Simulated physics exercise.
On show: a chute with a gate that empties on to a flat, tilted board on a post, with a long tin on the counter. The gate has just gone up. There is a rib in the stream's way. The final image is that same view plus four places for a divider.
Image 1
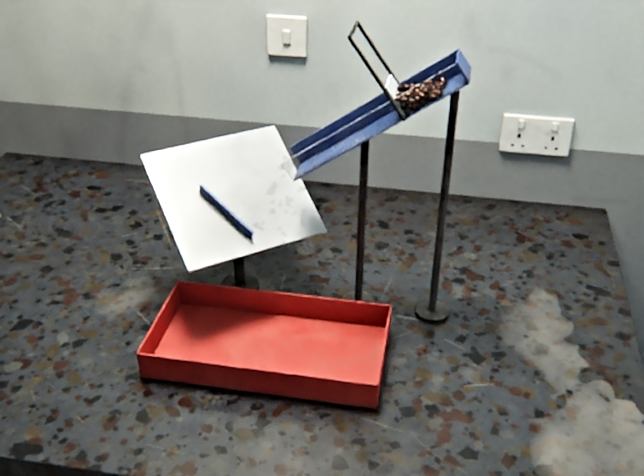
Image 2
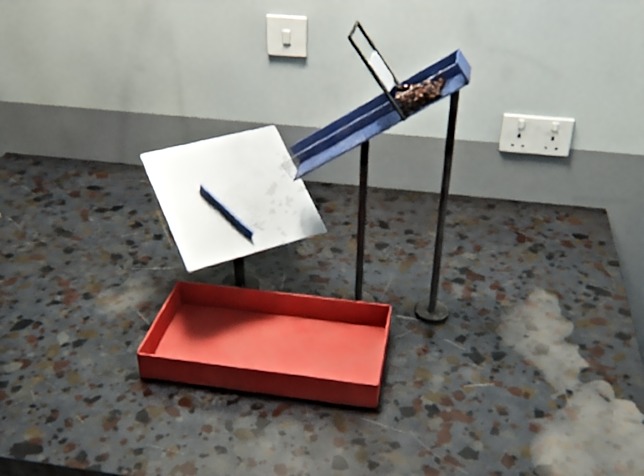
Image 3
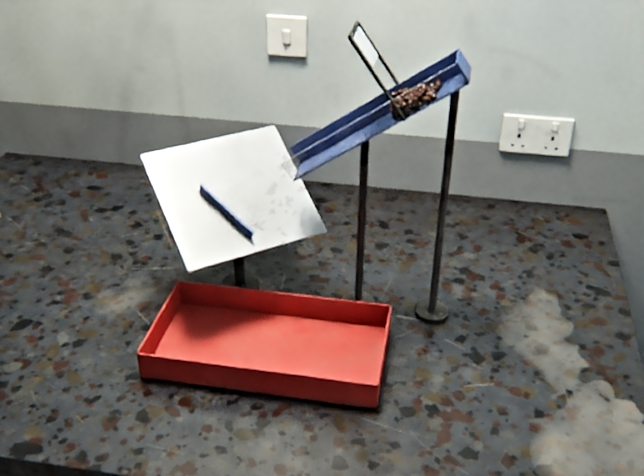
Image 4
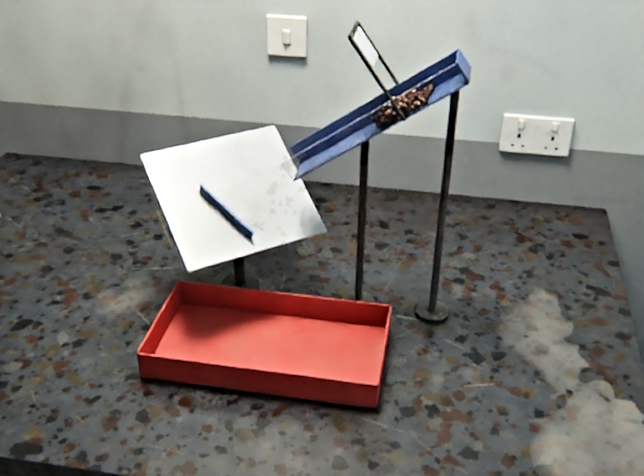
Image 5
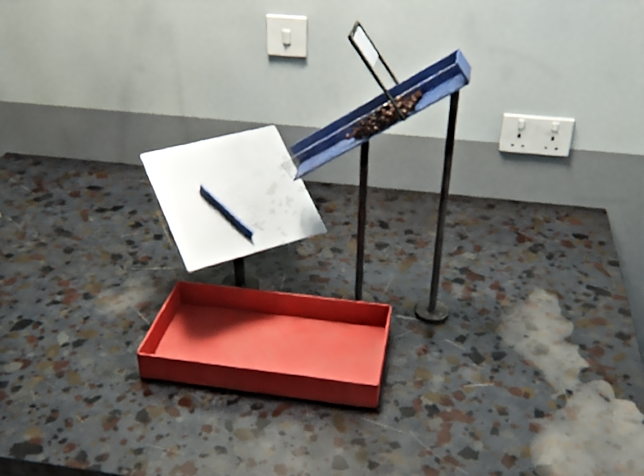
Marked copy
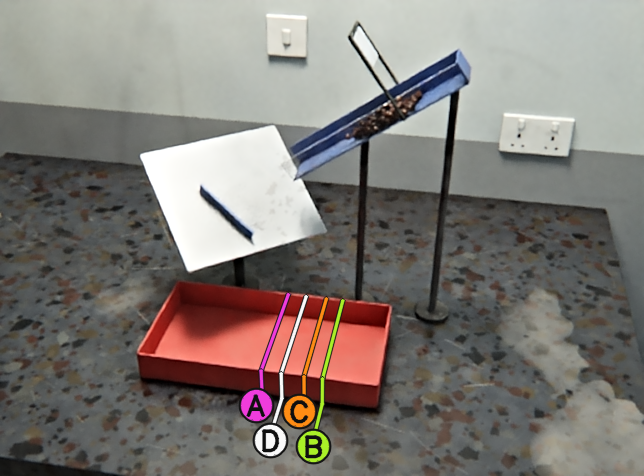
Small brown balls slide down a blue chute past a raised gate, above a tilted white board.
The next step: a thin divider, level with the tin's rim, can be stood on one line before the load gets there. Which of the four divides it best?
I would pick line D.
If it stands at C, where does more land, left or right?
More lands on the left.
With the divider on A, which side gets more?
Right.
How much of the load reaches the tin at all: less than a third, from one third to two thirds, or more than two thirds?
About that: More than two thirds.
On the marked copy, line A crosses the front rim at (261, 369); line B crosses the front rim at (322, 377); line C crosses the front rim at (304, 375); line D crosses the front rim at (281, 372).
With A, of what is caught, a small part on the left of the divider, nearly all on the right.
With B, of what is caught, nearly all on the left of the divider, a small part on the right.
With C, of what is caught, nearly all on the left of the divider, a small part on the right.
With D, of what is caught, about half on the left of the divider, about half on the right.
